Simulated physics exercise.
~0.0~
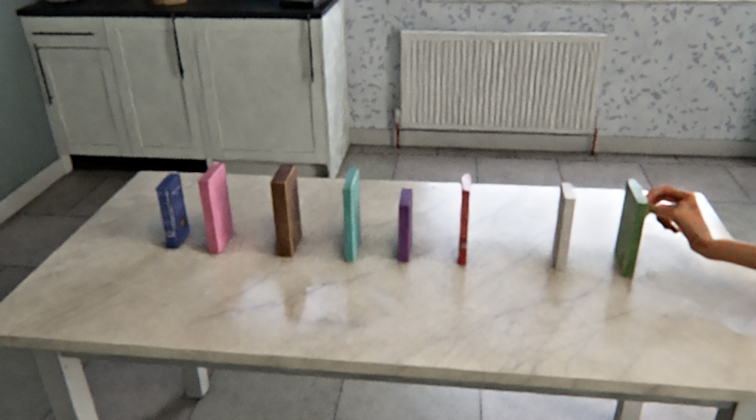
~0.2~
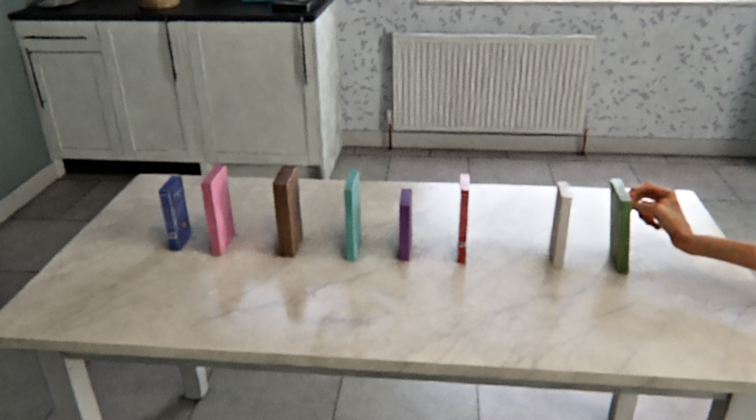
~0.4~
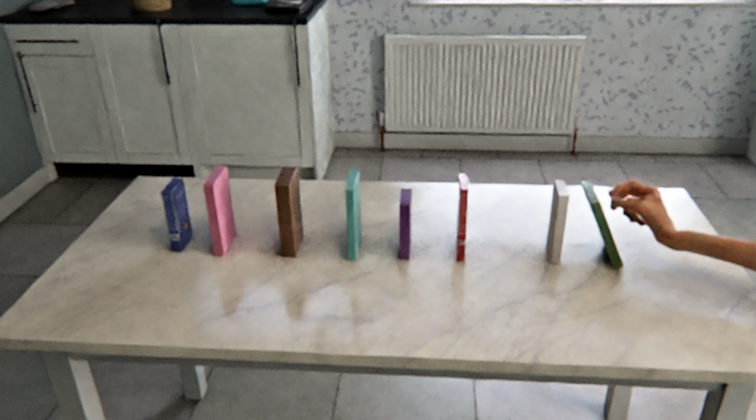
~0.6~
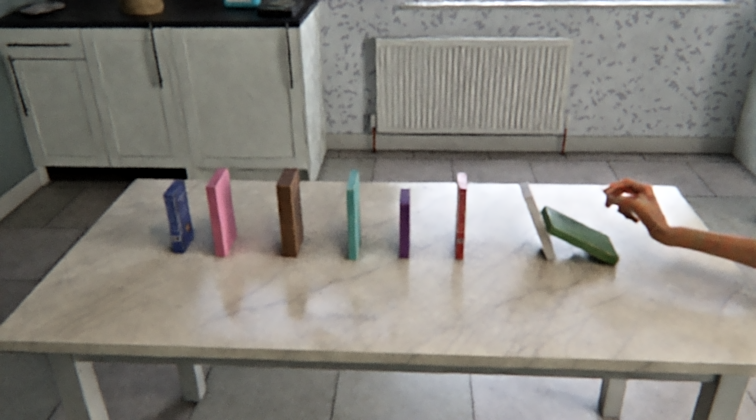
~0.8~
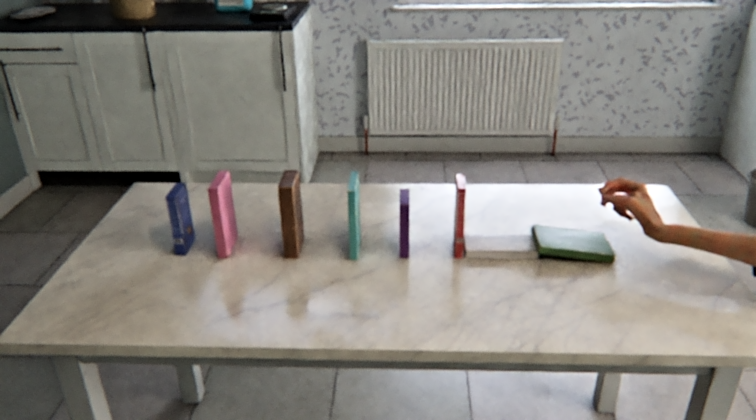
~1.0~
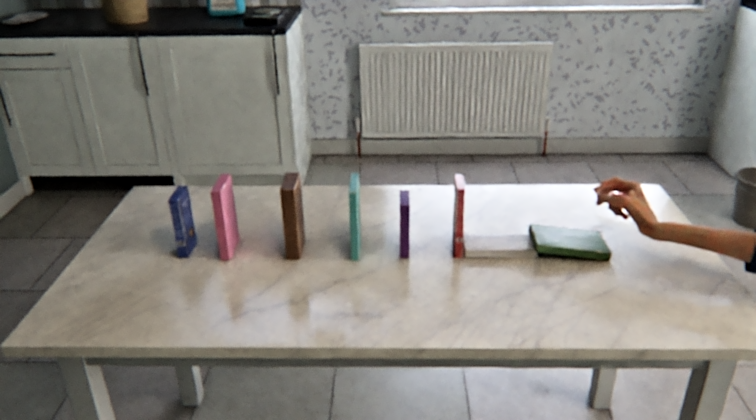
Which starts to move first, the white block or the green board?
The green board starts to move first, tipped by the hand, and the white block only begins to tilt afterwards.
